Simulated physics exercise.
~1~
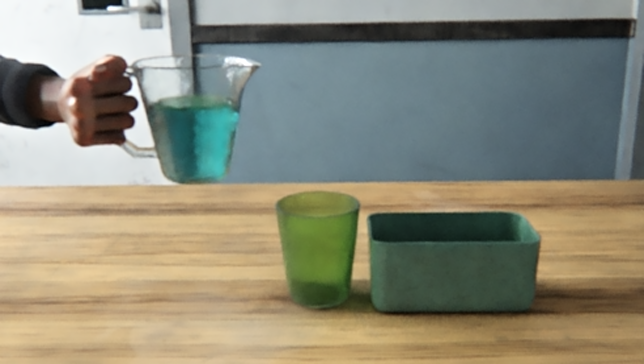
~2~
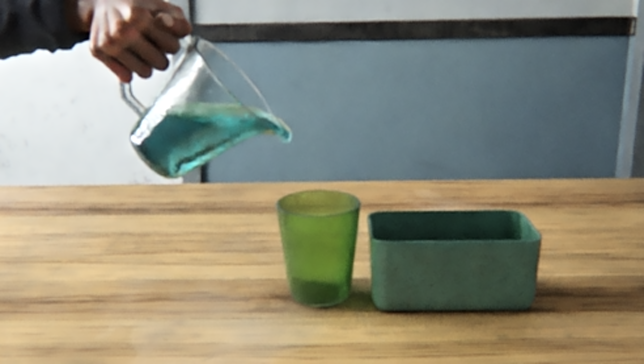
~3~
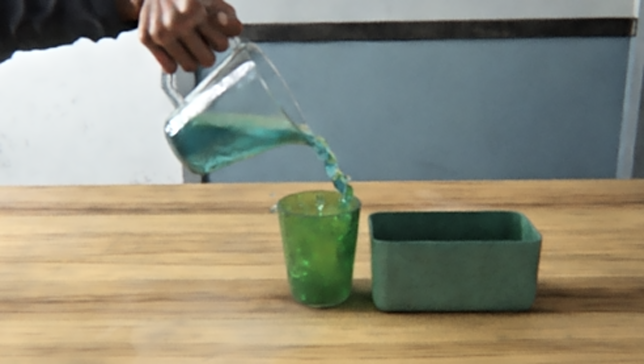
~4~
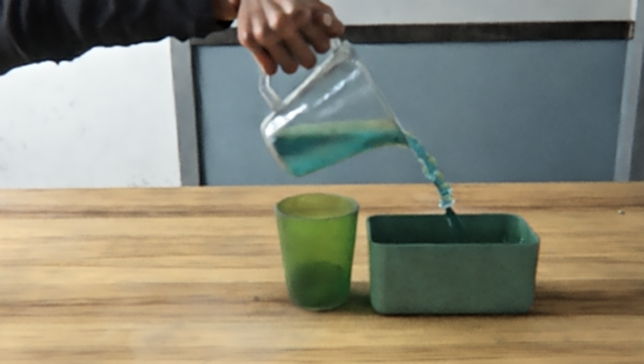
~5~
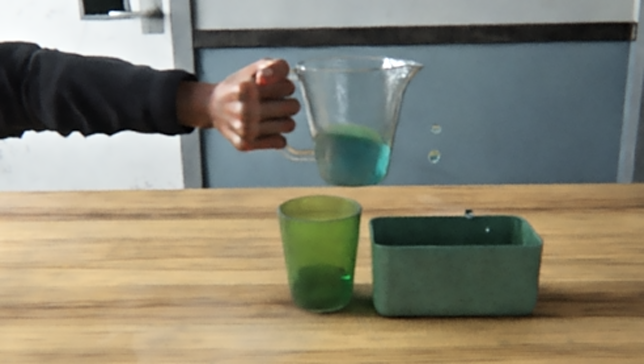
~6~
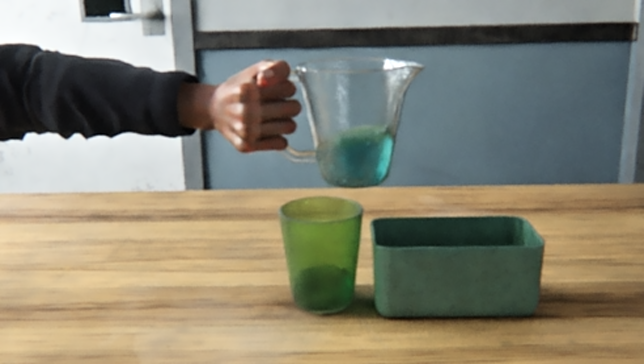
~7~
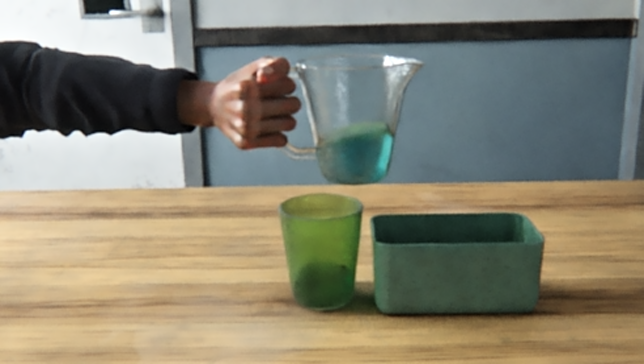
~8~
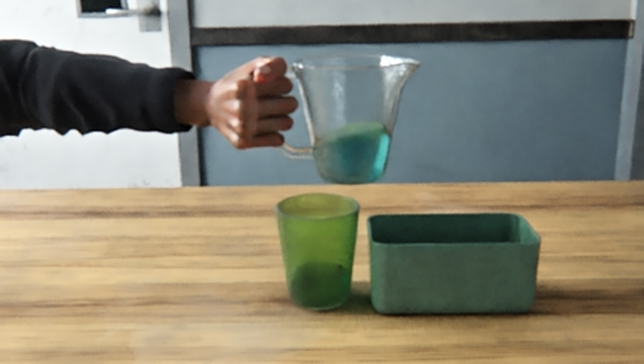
A hand-held glass jug tilting and pouring blue-green water into a green glass, then a green box, before levelling partly full above the table.
